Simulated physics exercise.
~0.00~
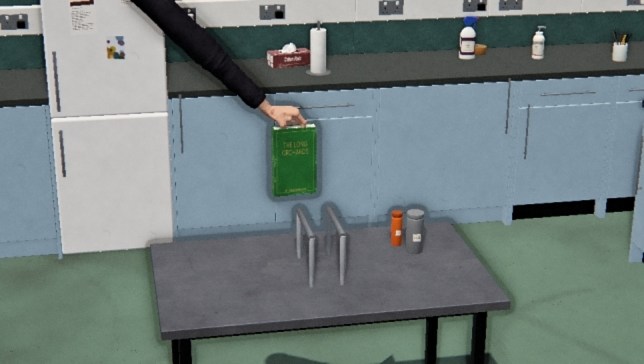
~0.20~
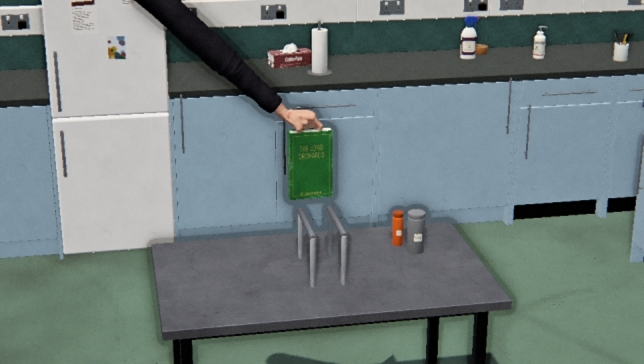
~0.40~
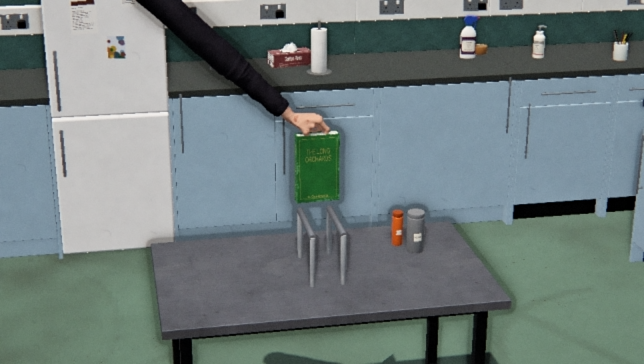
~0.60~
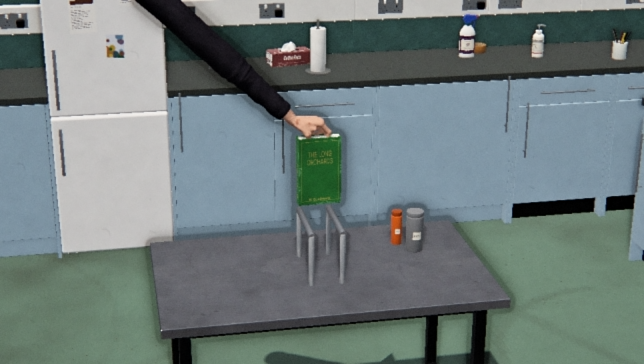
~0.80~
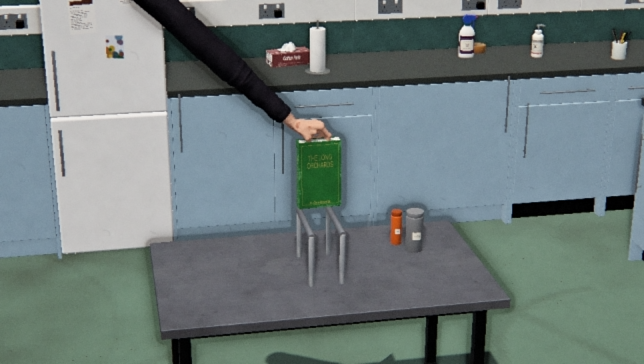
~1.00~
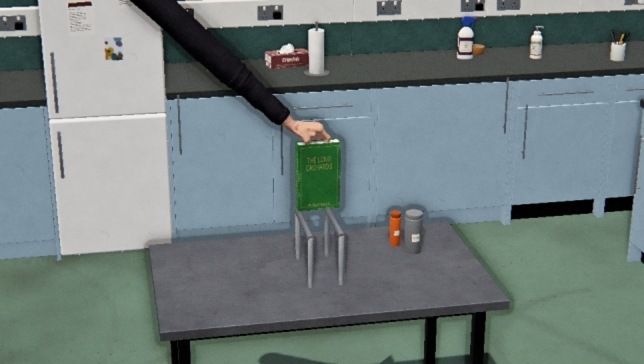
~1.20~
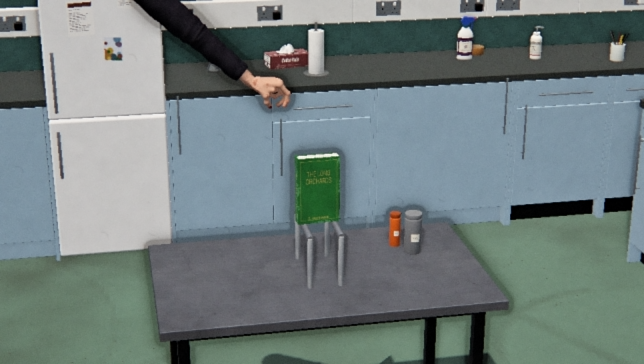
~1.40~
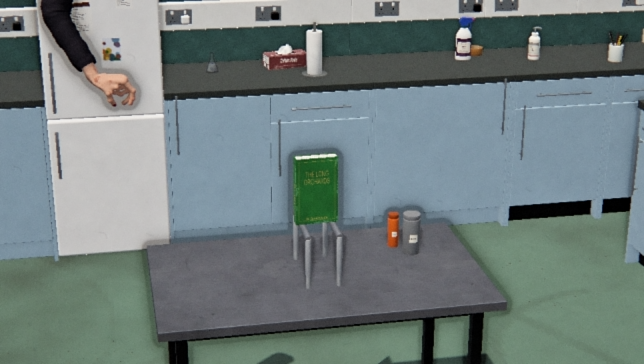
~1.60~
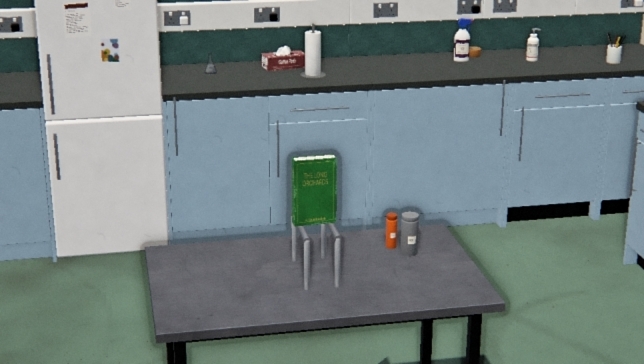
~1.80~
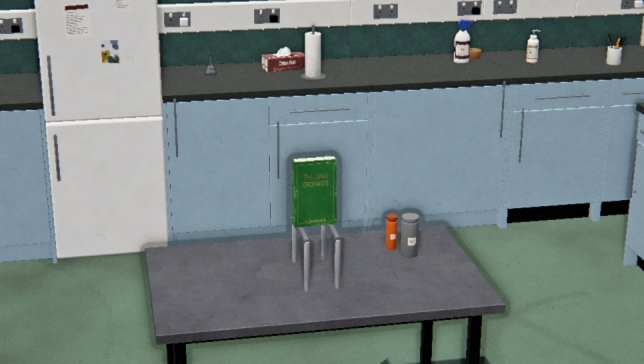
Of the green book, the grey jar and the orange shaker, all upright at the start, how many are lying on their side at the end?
None of them are lying on their side at the end. The green book is upright on the stand, and the grey jar and orange shaker still stand on the table.
